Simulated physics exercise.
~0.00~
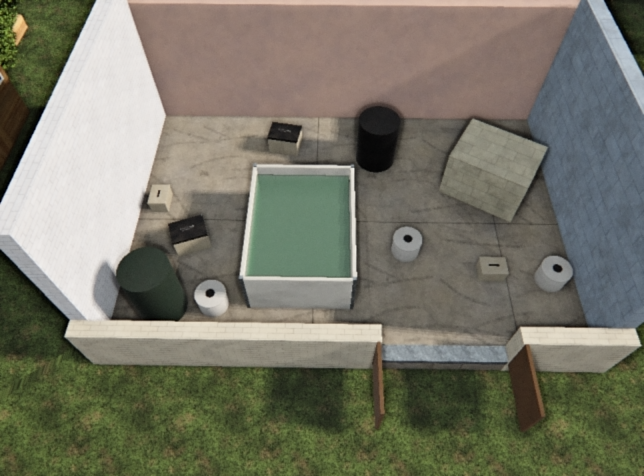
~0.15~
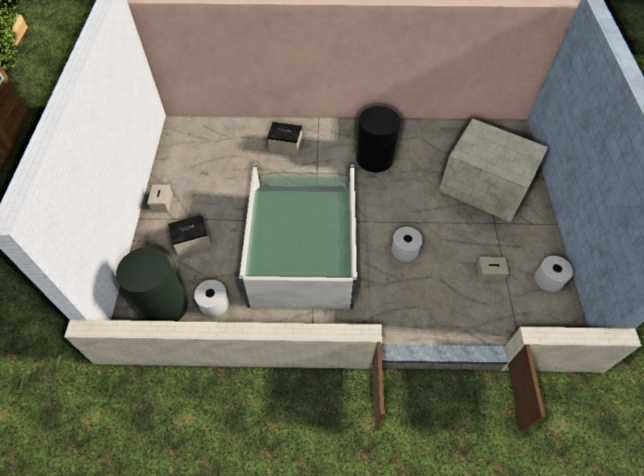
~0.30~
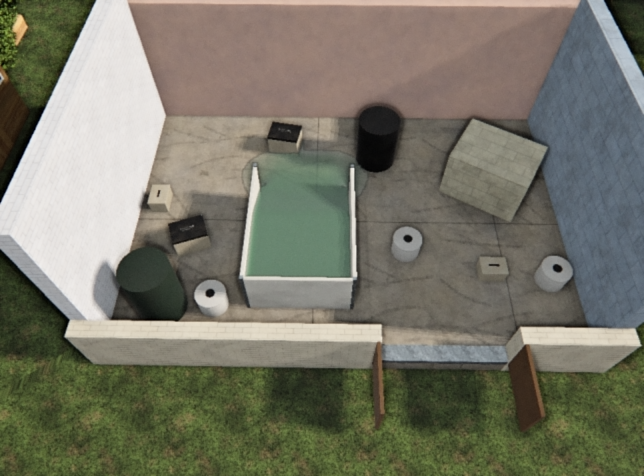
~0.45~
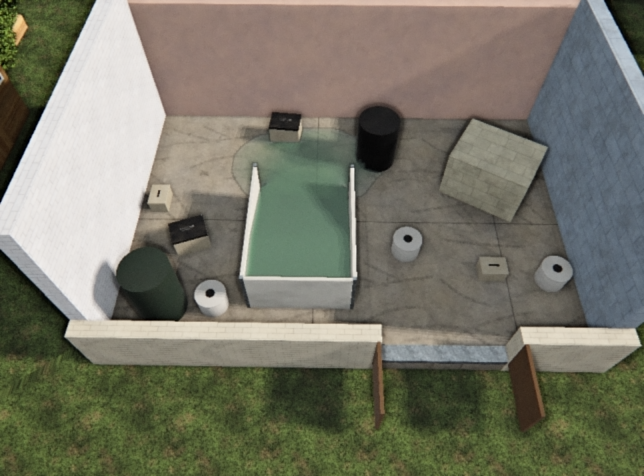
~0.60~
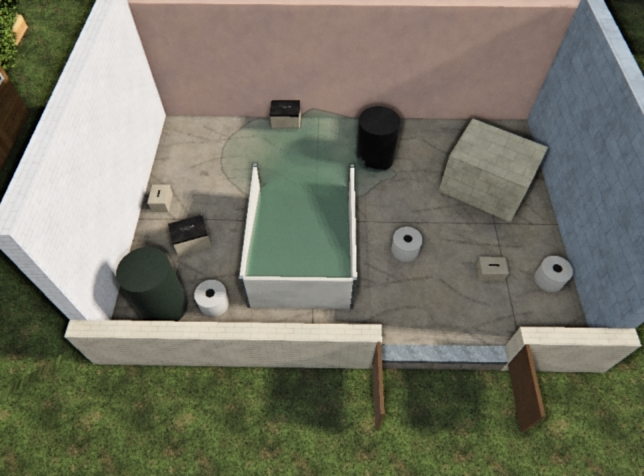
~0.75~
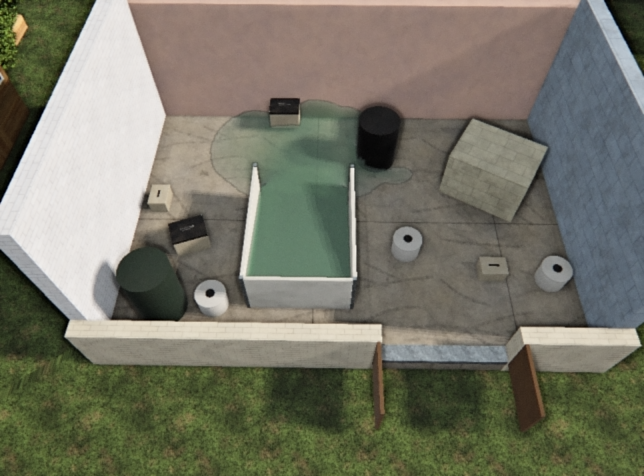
A white-walled tank of green water stands in a walled, stone-floored yard on grass, seen from above by a still camera. Around it sit small dark-topped and pale boxes, white tubs, a dark green barrel at left, a black one behind, and a large beige crate at right. The tank's far wall disappears, water spreads across the floor behind, and one dark-topped box shifts slightly toward the pink back wall.
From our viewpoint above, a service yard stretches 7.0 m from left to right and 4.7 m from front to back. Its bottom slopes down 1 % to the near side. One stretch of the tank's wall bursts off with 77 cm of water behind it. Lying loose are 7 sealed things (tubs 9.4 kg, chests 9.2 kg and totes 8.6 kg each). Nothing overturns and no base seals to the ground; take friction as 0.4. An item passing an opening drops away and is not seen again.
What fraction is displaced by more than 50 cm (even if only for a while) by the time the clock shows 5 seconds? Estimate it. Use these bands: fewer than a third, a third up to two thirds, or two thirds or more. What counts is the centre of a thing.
It falls in two thirds or more.
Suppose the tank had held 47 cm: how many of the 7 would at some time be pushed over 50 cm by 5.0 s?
Then the count would be 3.
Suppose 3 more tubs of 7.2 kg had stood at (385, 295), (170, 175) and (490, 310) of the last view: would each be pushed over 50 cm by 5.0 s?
In the order asked: Not as far, farther than that, not as far.
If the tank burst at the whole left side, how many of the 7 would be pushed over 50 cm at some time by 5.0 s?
In that case the number is 4.
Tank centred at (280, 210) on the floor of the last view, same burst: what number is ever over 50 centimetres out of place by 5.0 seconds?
Count: 5.
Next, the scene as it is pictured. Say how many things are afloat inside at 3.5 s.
Then: 2.
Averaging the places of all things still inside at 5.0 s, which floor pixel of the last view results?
Averaged position, last view: Near pixel (324, 292).
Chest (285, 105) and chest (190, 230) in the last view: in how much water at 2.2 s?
First roughly 25 cm, second roughly 0 cm.
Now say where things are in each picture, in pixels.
In the first picture, a chest at (285, 131) rests on the ground; a tub at (408, 239), on the bottom; water covers 3.0 m2; 0 of 7 have shifted.
In the second picture, a chest at (285, 131) rests on the ground; a tub at (408, 239) rests on the ground; water covers 4.0 m2; 0 of 7 have shifted.
In the third picture, a chest at (285, 131), on the bottom; a tub at (408, 239) rests on the ground; water covers 5.1 m2; 0 of 7 have shifted.
In the fourth picture, a chest at (285, 120) rests on the ground, 26 cm from its start; a tub at (408, 239), on the bottom; 6.3 m2 under water; 1 of 7 have shifted.
In the fifth picture, a chest at (285, 107) rests on the ground, 60 cm from its start; a tub at (408, 239), on the bottom; water covers 7.7 m2; 1 of 7 have shifted.
In the sixth picture, a chest at (285, 105), afloat, 60 cm from its start; a tub at (408, 239), on the bottom; 8.5 m2 under water; 1 of 7 have shifted.
After 1.1 s 1 of 7 are over 50 cm from their spots; 1 afloat.
After 2.2 s 1 of 7 are over 50 cm from their spots; 1 afloat.
After 3.5 s 3 of 7 are over 50 cm from their spots; 2 afloat.
After 5.0 s 5 of 7 are over 50 cm from their spots, and 5 have been at some point; 5 afloat.
